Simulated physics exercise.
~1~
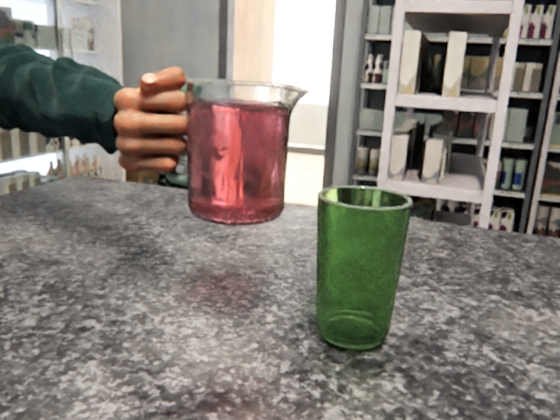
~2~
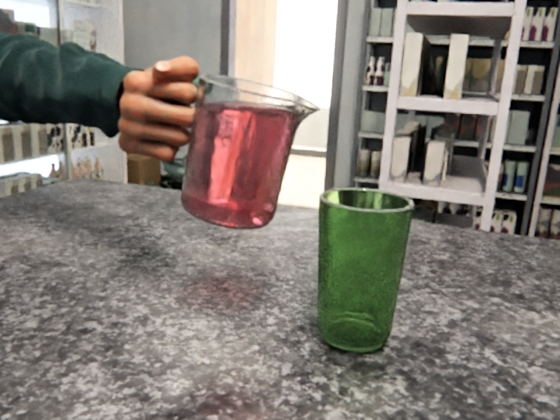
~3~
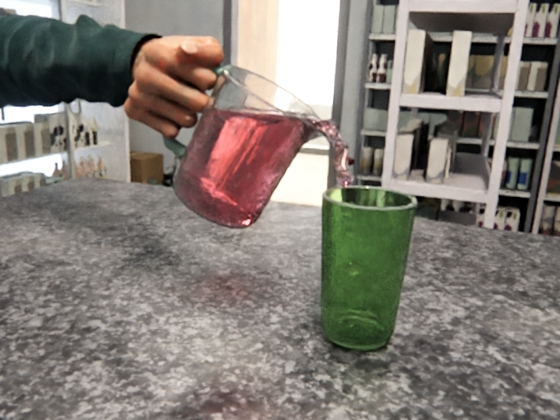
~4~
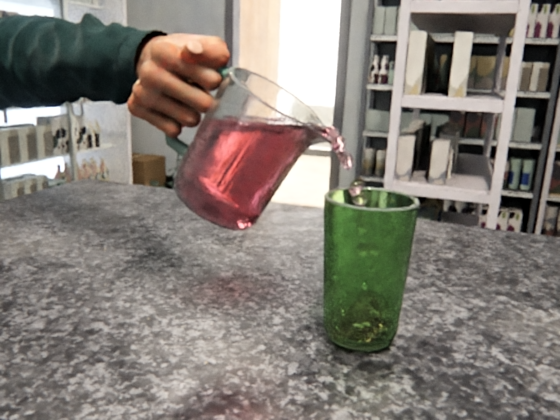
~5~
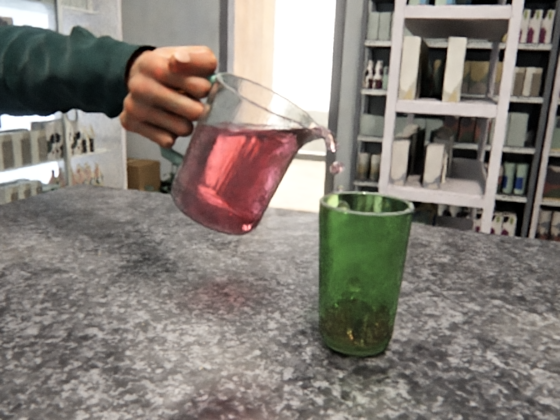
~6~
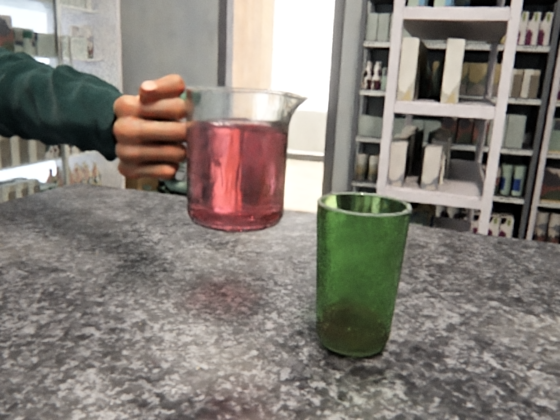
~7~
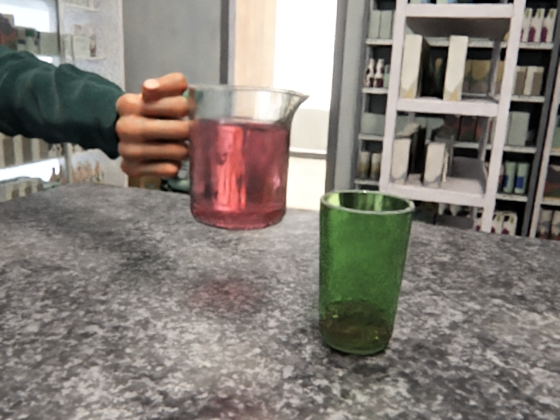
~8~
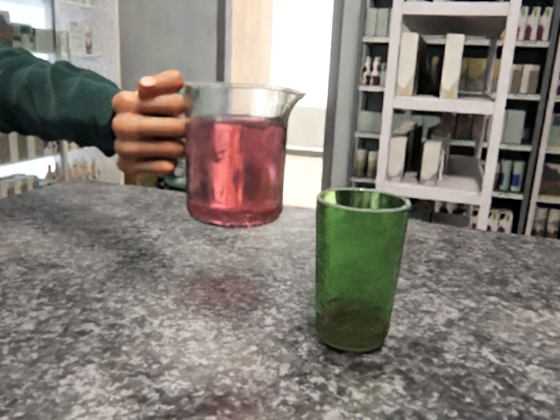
A clear glass pitcher of pinkish-red liquid is held by its handle in a hand with a dark green sleeve, at the left above a mottled grey work surface. A green drinking glass stands empty to the right, with shelves of goods behind, all seen from slightly above in a gently swaying view. The hand tips the pitcher rightwards, and a thin stream runs from its spout into the glass. The pitcher is then brought level again and the stream stops. At the end, a shallow layer sits in the glass, while the pitcher still holds most of its liquid.
